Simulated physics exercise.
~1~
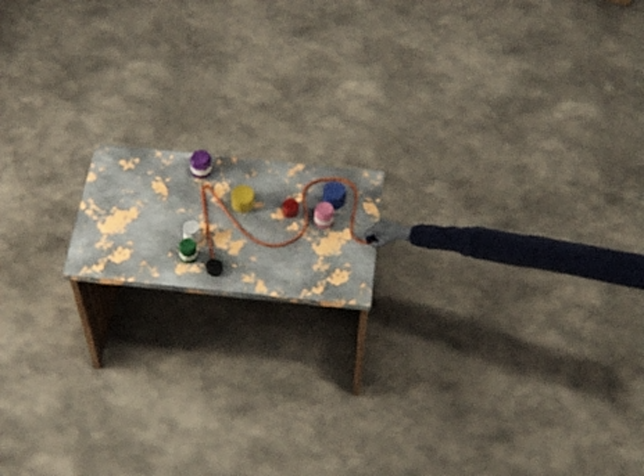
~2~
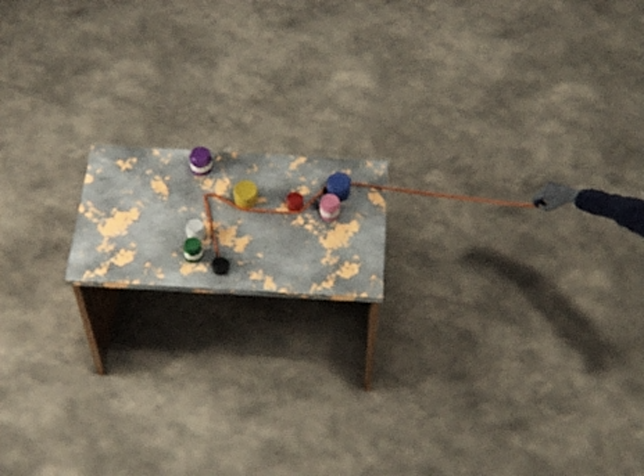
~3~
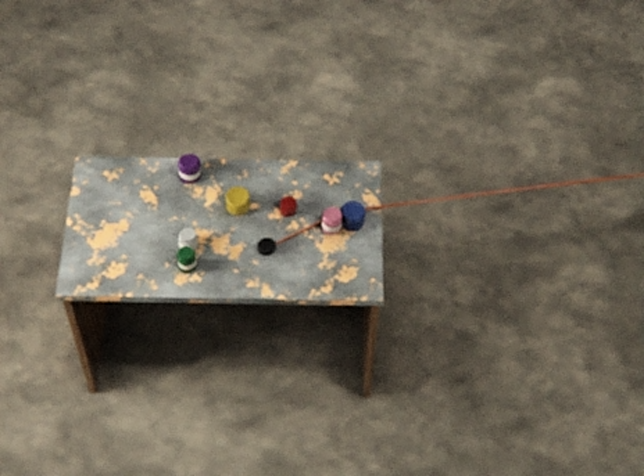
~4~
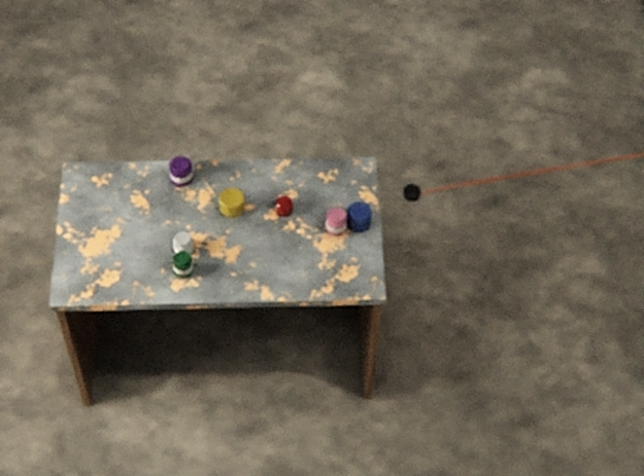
A gloved hand pulled an orange cable to the right across a speckled desk, dragging its round black end past the small jars and off the edge, nudging the blue and pink ones aside while everything stayed upright.
